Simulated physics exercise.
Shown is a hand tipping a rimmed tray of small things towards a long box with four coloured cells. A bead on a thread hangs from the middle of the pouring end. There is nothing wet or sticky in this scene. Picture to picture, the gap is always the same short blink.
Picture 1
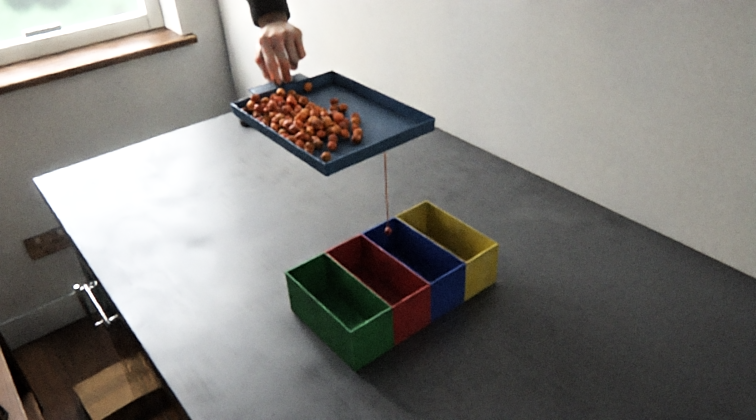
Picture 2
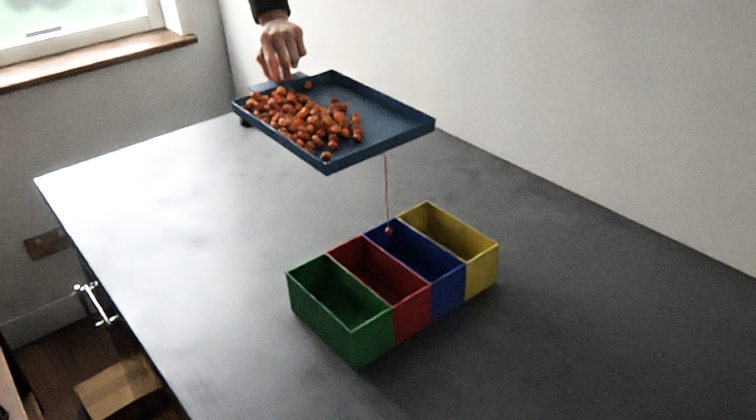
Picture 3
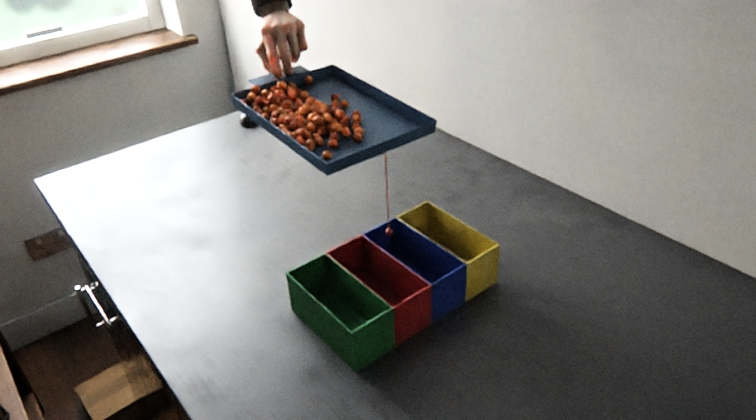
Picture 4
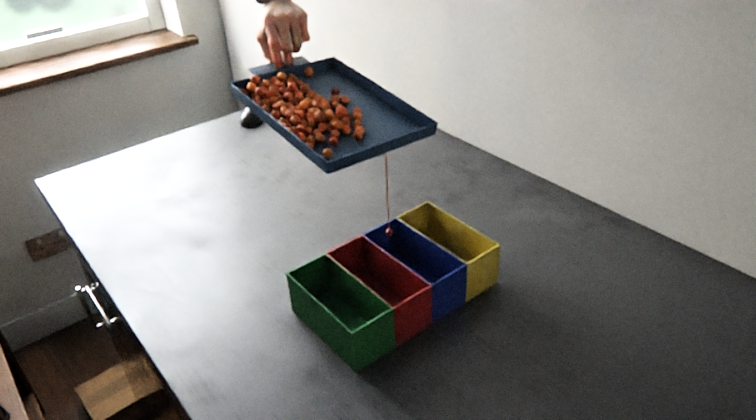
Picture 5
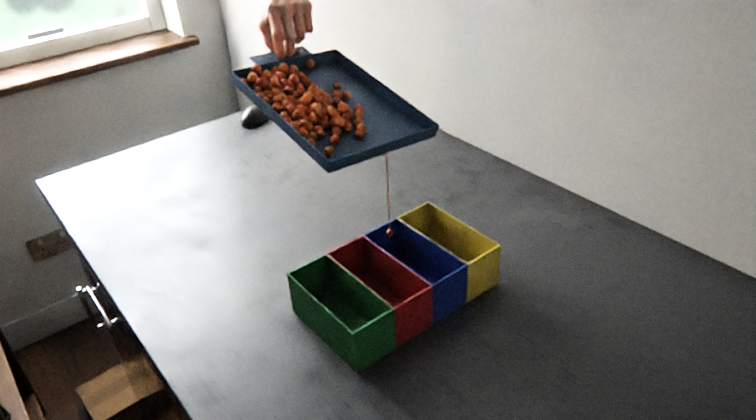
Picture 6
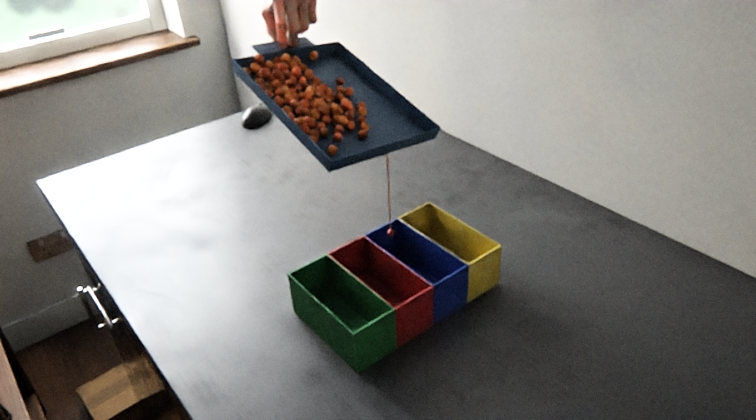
At the start, a hand holds the far edge of a level blue tray of small brown nuts above a box with green, red, blue and yellow cells, a bead hanging beneath. The hand then lifts that edge steadily, slanting the tray towards the box, while the nuts stay heaped on it.
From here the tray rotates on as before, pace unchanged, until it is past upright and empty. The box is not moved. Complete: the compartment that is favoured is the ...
... Yellow one.
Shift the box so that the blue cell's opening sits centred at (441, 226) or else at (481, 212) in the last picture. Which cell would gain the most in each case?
The first time it is that blue cell, and the second time it is the red cell.
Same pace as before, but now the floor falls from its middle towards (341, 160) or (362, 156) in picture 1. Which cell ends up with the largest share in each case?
The green cell, then the cell in red.
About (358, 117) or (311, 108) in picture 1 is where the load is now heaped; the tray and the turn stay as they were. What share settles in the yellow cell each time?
Around 60 percent the first time and around 60 percent the second time.
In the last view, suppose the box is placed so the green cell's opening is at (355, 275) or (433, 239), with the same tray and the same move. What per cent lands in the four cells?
You'd see roughly 70 per cent first and roughly 70 per cent second.
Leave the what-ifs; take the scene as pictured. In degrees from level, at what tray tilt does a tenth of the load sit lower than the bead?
Close to 70 degrees, I reckon.
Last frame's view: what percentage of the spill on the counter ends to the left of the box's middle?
Roughly 0 %.
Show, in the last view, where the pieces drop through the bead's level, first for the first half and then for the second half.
The opening half passes (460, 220), the closing half (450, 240).
Soon after the last picture, tray tipped steeply; most on the tray; a stray few in the yellow cell; a small part falling or outside the box.
A little later, tray tipped past a quarter turn; most on the tray; a small part in the yellow cell; a stray few in the blue cell; a small part falling or outside the box.
Later still, tray tipped past a quarter turn; about half in the yellow cell; about a quarter in the blue cell; a stray few in the red cell; about a quarter falling or outside the box.
At rest, tray tipped past a quarter turn; about half in the yellow cell; about a quarter in the blue cell; a stray few in the red cell; none in the green cell; about a quarter outside the box.
